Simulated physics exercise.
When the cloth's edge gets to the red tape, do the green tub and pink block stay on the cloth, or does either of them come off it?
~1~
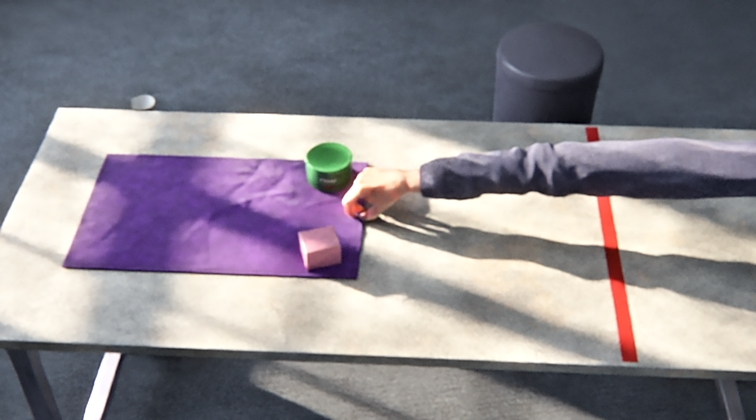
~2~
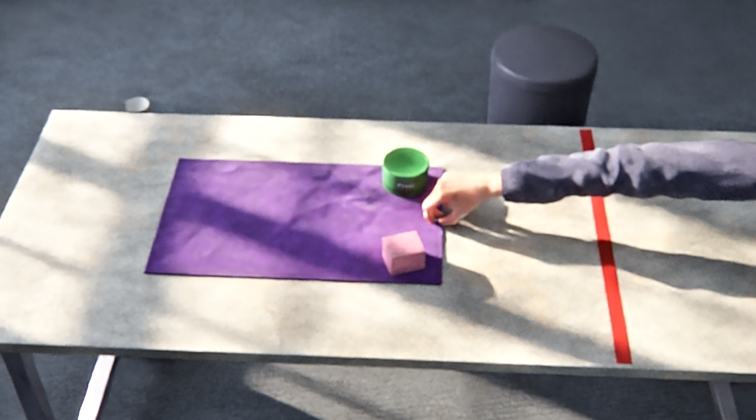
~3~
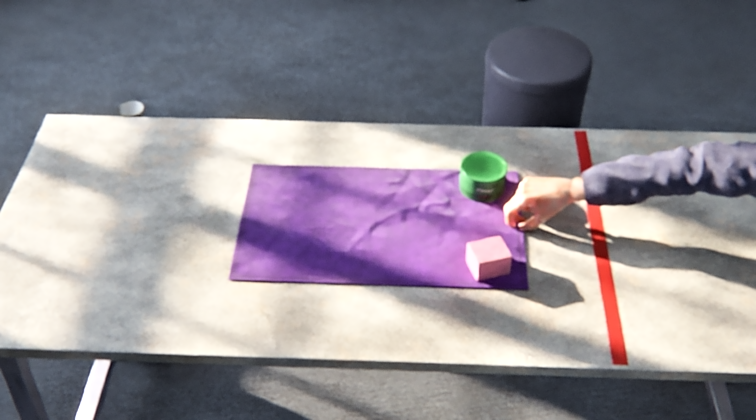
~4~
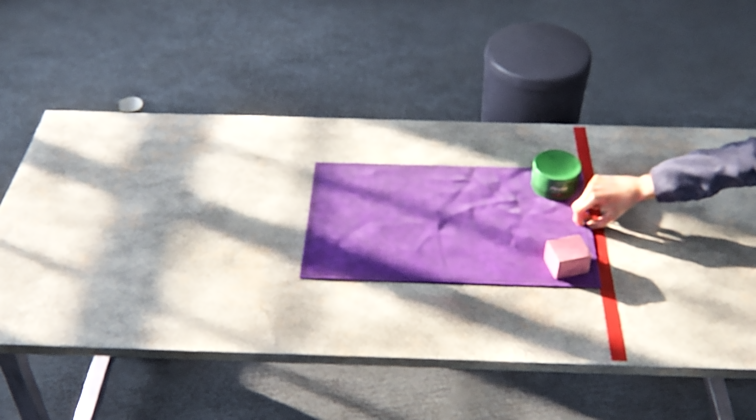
Both stay on the cloth. The green tub keeps its place near the back corner and the pink block is still aboard near the front.
